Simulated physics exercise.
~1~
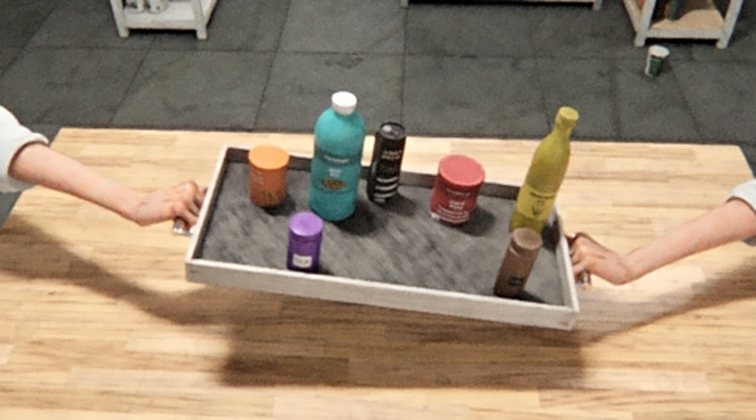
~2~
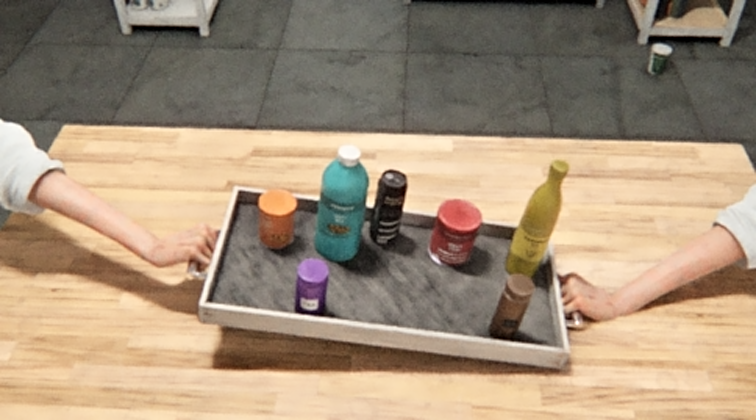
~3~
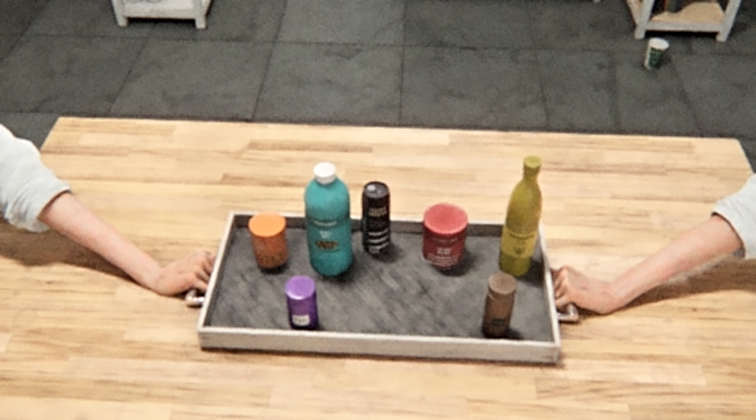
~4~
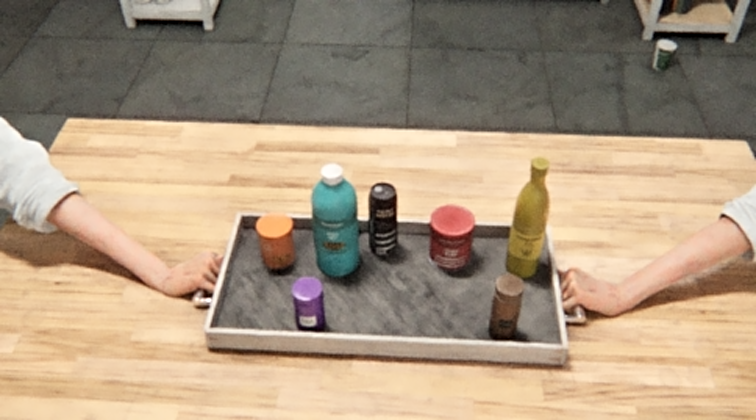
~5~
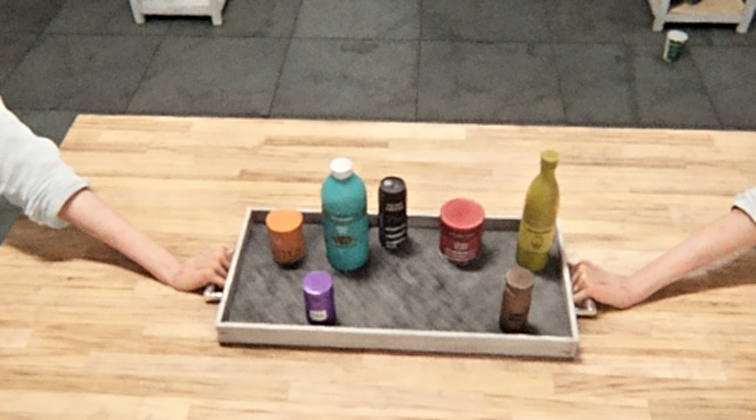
Tray of seven bottles, tins and shakers being lowered askew by two hands, settling flat on a wooden table, everything upright.
